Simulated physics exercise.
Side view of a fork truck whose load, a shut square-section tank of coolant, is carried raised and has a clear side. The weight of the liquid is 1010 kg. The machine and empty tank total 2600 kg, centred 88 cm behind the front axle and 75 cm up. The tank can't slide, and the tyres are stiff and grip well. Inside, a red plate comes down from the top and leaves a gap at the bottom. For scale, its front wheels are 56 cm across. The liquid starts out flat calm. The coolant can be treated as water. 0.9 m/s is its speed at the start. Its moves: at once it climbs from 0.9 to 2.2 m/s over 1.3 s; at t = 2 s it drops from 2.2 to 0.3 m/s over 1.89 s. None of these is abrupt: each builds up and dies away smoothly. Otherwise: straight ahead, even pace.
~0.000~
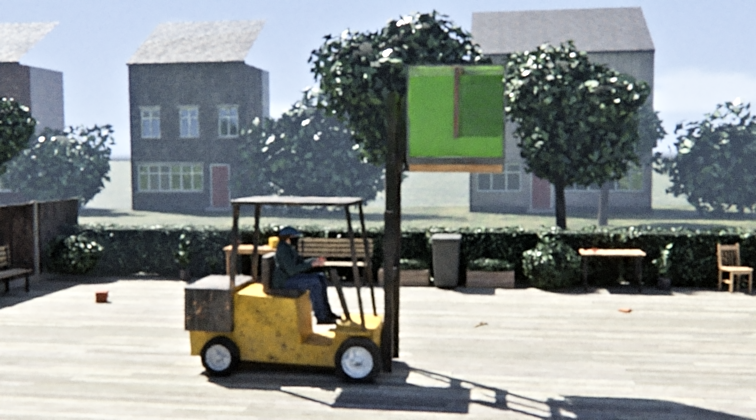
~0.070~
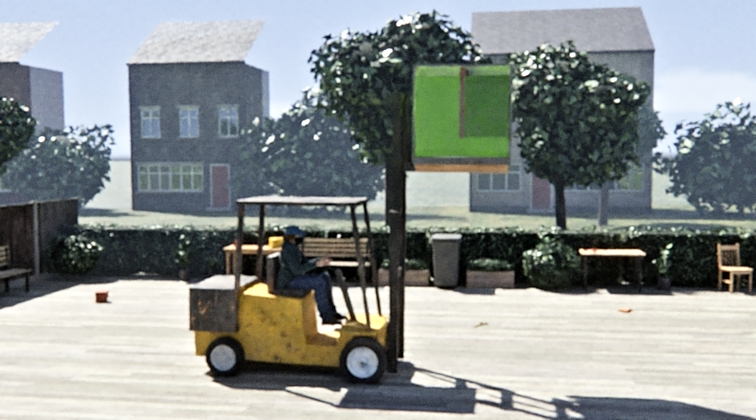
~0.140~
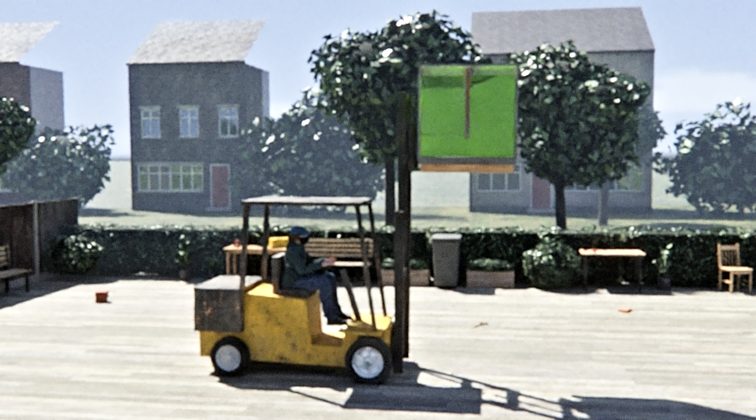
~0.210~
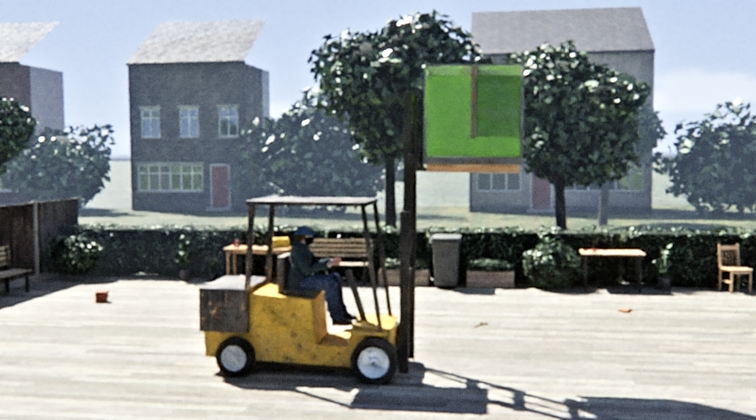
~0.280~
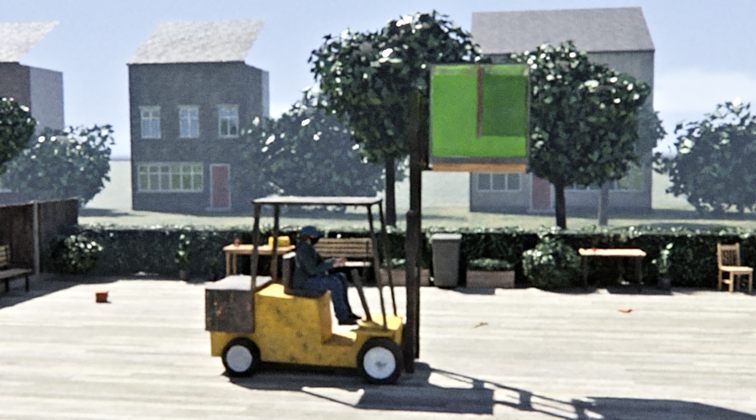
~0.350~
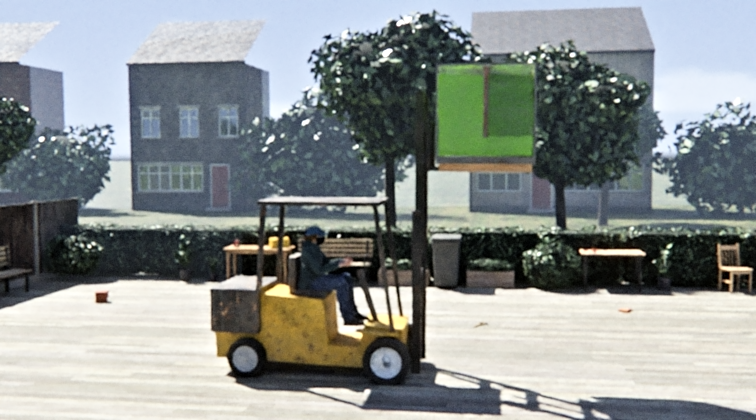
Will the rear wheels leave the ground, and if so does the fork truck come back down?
Holds firm.
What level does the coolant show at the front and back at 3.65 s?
Front 94 cm and back 84 cm.
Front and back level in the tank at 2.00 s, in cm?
Front reads 94 centimetres, back reads 84 centimetres.
After 2.00 s the lean is 0°, wheels down; the liquid stands 84 cm at the back and 93 cm at the front.
After 2.70 s the lean is 0°, wheels down; the liquid stands 82 cm at the back and 96 cm at the front.
After 3.65 s the lean is 0°, wheels down; the liquid stands 84 cm at the back and 93 cm at the front.
After 6.88 s no wheel has left the ground; at worst the lighter axle bore 3 per cent of the weight.
